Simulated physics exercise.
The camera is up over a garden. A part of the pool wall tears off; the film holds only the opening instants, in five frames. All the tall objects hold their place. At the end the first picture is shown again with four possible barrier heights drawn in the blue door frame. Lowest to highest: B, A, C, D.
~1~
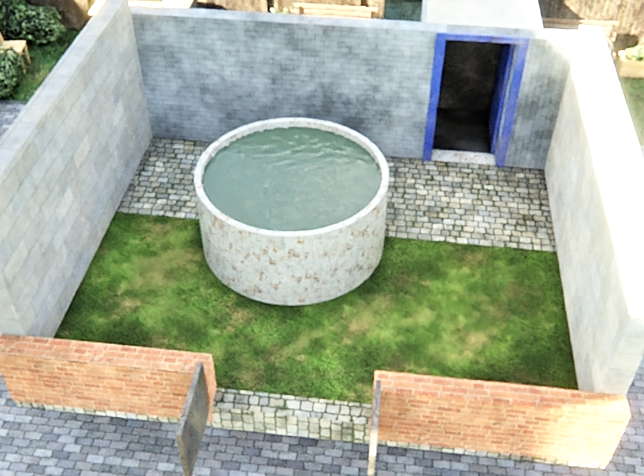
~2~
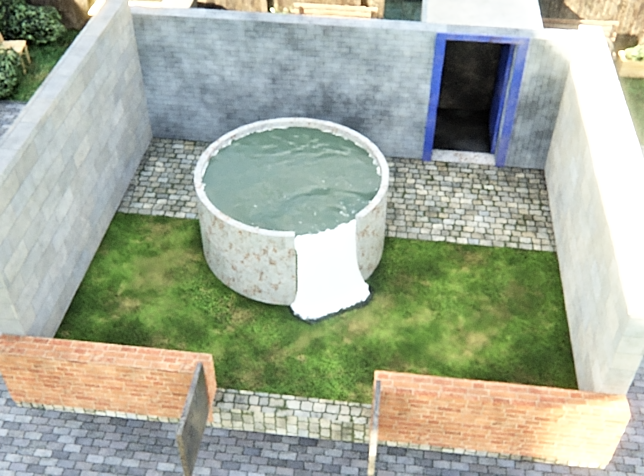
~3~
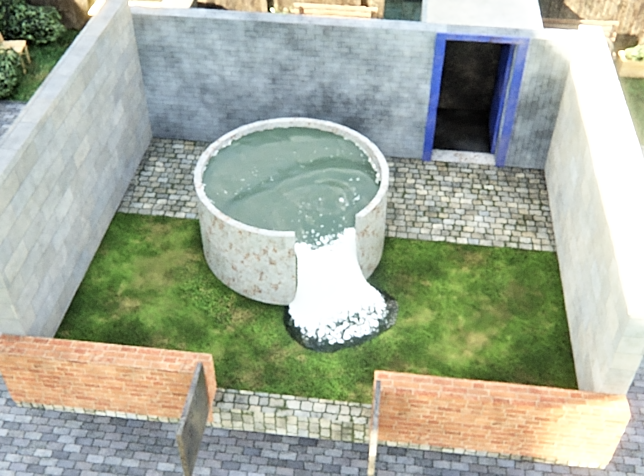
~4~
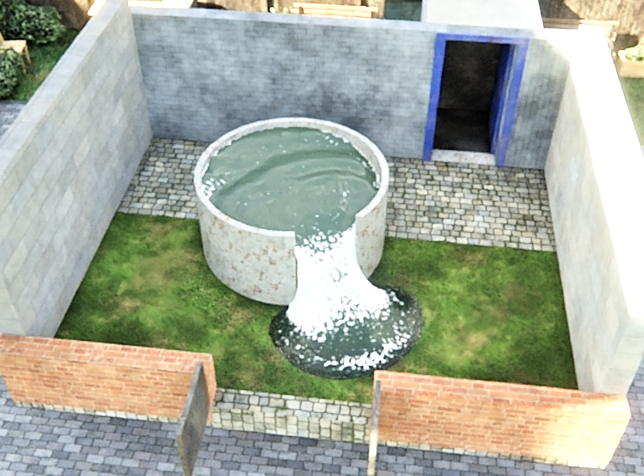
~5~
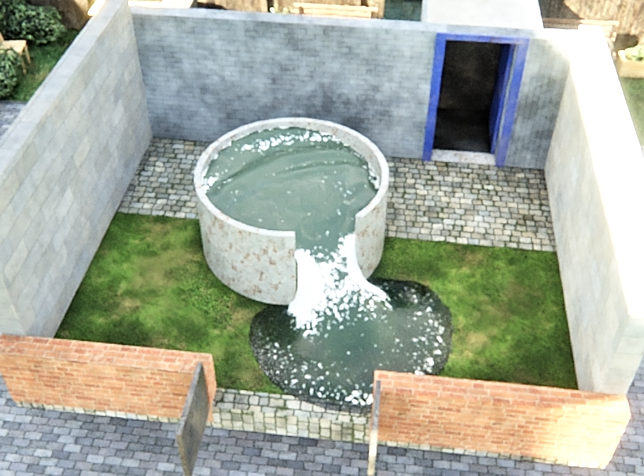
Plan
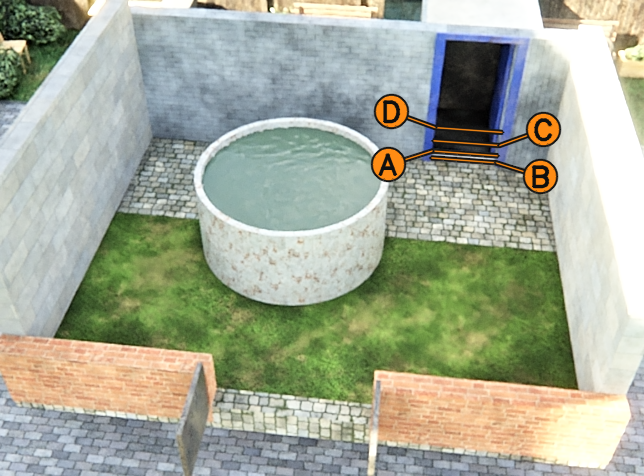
In this clip, a round pool of still water stands in a walled garden with a blue doorway; a gap appears in its front side, and foamy water pours through, spreading in a widening dark puddle across the grass.
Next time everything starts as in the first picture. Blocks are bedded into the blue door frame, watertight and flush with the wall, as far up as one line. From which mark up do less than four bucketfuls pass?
Go for A.
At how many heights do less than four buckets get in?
Three of the four.
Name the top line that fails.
Line B.
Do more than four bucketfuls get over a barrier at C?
No, not at all.
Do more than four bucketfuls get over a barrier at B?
Yes.
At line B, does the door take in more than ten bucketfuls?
Yes, clearly.
On the marked copy, A at (464, 153); B at (463, 160); C at (466, 143); D at (468, 129); from the bottom up B, A, C, D.
With A, a splash gets over, under a bucket.
With B, dozens of bucketfuls pour in.
With C, nothing gets over.
With D, nothing gets over.
